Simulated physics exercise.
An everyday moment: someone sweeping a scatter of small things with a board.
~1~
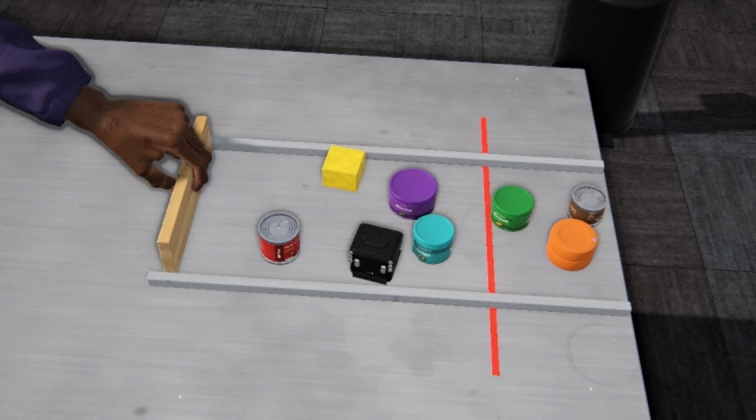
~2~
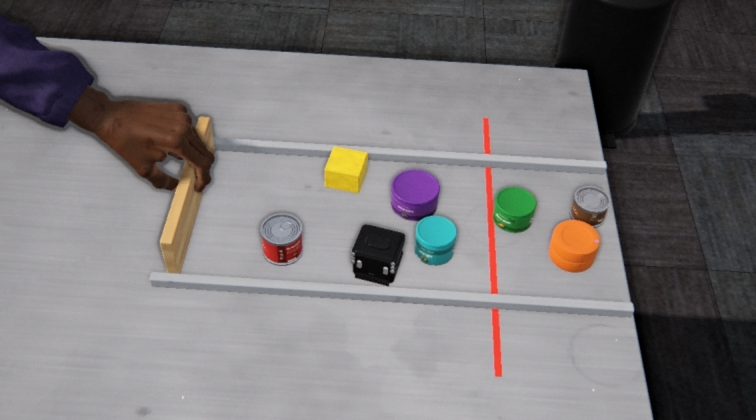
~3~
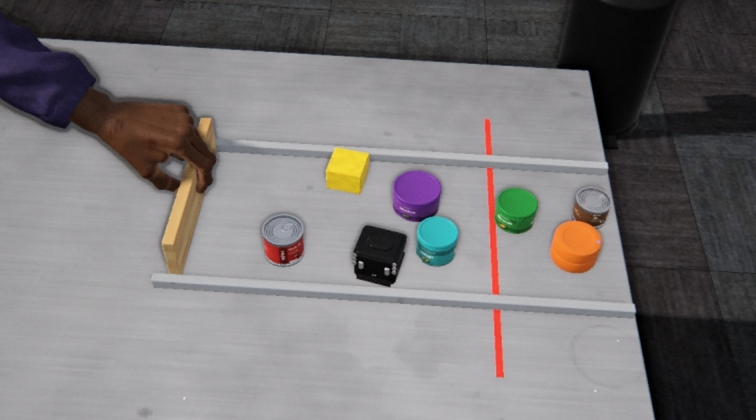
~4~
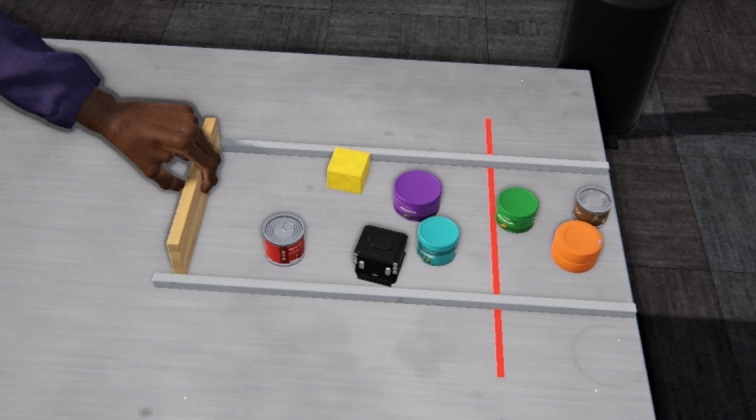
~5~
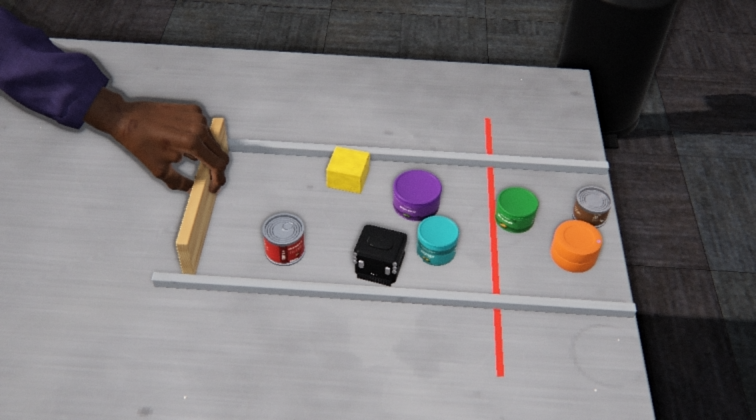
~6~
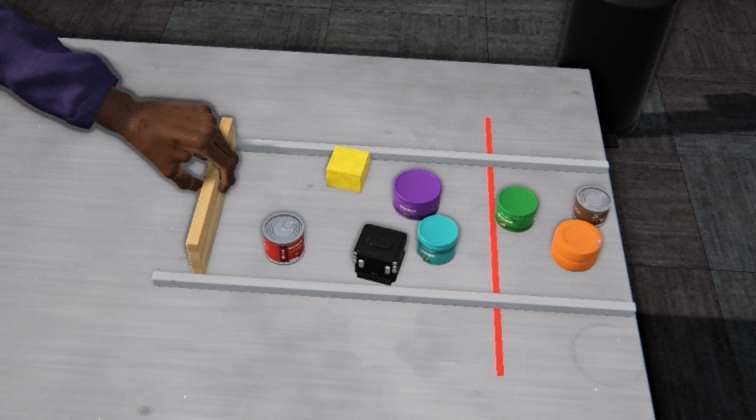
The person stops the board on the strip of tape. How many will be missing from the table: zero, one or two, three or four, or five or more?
The number that fall off is zero.
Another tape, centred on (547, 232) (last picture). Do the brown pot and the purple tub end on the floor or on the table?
The brown pot is lost; the purple tub remains up.
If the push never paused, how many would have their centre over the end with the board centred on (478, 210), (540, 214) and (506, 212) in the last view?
It would be 0, 2 and 0.
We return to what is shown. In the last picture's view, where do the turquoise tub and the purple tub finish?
First (543, 234), then (517, 206).
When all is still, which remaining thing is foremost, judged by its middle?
That is the brown pot.
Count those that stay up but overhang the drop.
That would be 0.
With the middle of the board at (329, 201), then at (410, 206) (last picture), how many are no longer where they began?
At the one place 3, at the other 5.
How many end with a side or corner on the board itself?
3 of them.
Soon after, none off yet; brown pot at rest near (592, 207); orange lid at rest near (576, 246); green tub at rest near (516, 210).
In the end, the number that fall off is zero.
